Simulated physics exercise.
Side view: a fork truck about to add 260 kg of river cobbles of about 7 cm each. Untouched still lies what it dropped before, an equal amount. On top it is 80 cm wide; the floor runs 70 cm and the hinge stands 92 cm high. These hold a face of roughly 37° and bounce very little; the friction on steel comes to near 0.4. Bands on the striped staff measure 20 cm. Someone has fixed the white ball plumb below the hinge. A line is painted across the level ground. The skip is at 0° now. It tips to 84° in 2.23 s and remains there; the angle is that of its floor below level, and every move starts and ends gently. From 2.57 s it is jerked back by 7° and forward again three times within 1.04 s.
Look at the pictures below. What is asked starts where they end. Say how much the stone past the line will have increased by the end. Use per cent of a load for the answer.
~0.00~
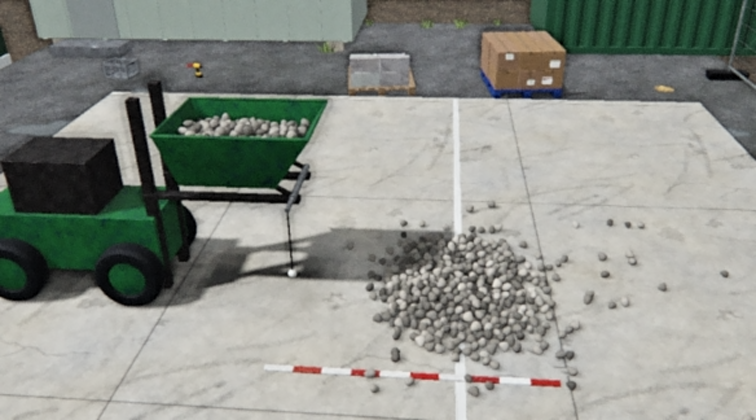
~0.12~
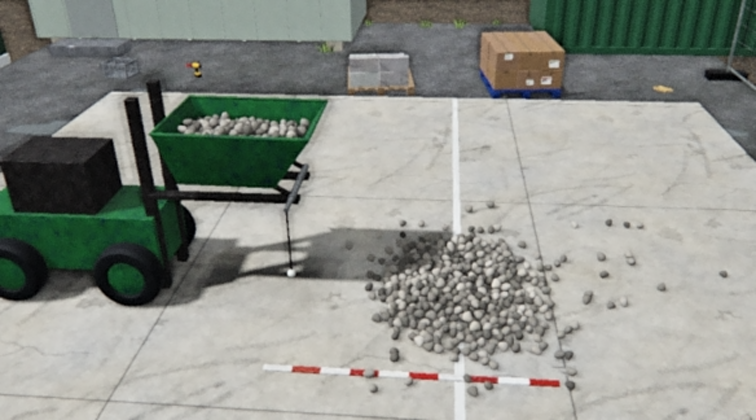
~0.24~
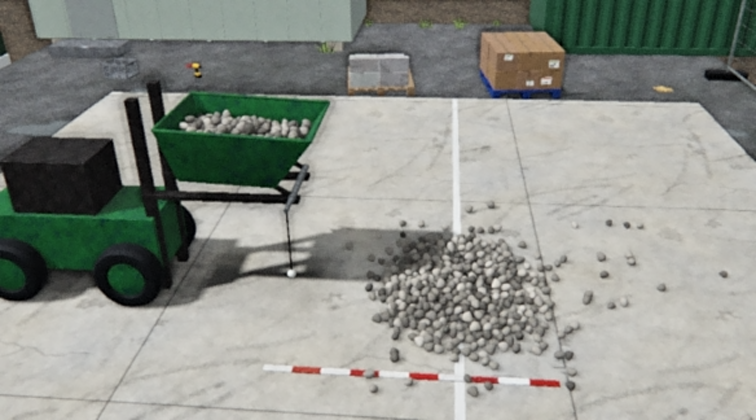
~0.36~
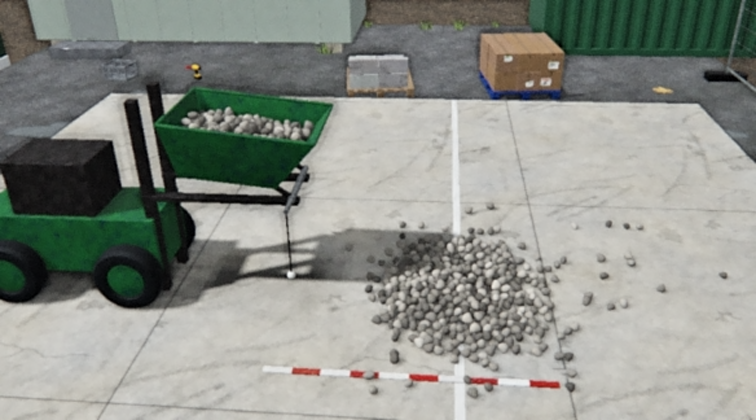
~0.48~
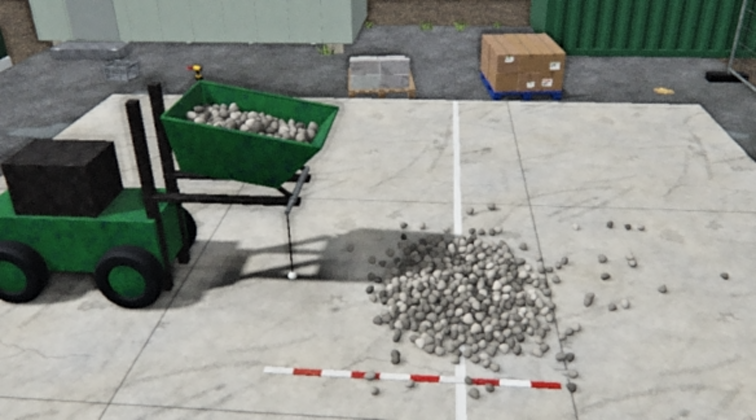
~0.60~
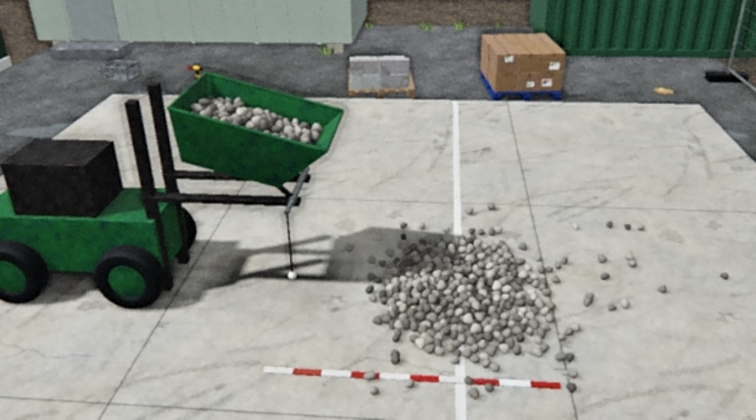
It will have increased by about 29 per cent of a load.
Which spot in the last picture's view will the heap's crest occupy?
Expect the peak around (434, 263).
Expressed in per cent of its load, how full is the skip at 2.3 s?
Close to 25 in a hundred.
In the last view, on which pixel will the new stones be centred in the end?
(430, 277).
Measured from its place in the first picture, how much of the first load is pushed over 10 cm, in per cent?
I'd say roughly 15 per cent of them.
After 1.7 s the floor is at 71°; in per cent of one load, 97 in the skip, 56 short of the line, 46 past the line; the foremost stones are at (674, 282).
After 2.3 s the floor is at 84°; in per cent of one load, 23 in the skip, 119 short of the line, 57 past the line; the foremost stones are at (674, 282).
After 4.1 s the floor is at 84°; in per cent of one load, 0 in the skip, 125 short of the line, 75 past the line; the foremost stones are at (674, 282).
After 6.4 s the floor is at 84°; in per cent of one load, 0 in the skip, 125 short of the line, 75 past the line; the foremost stones are at (674, 282). Net gain past the line, 29.
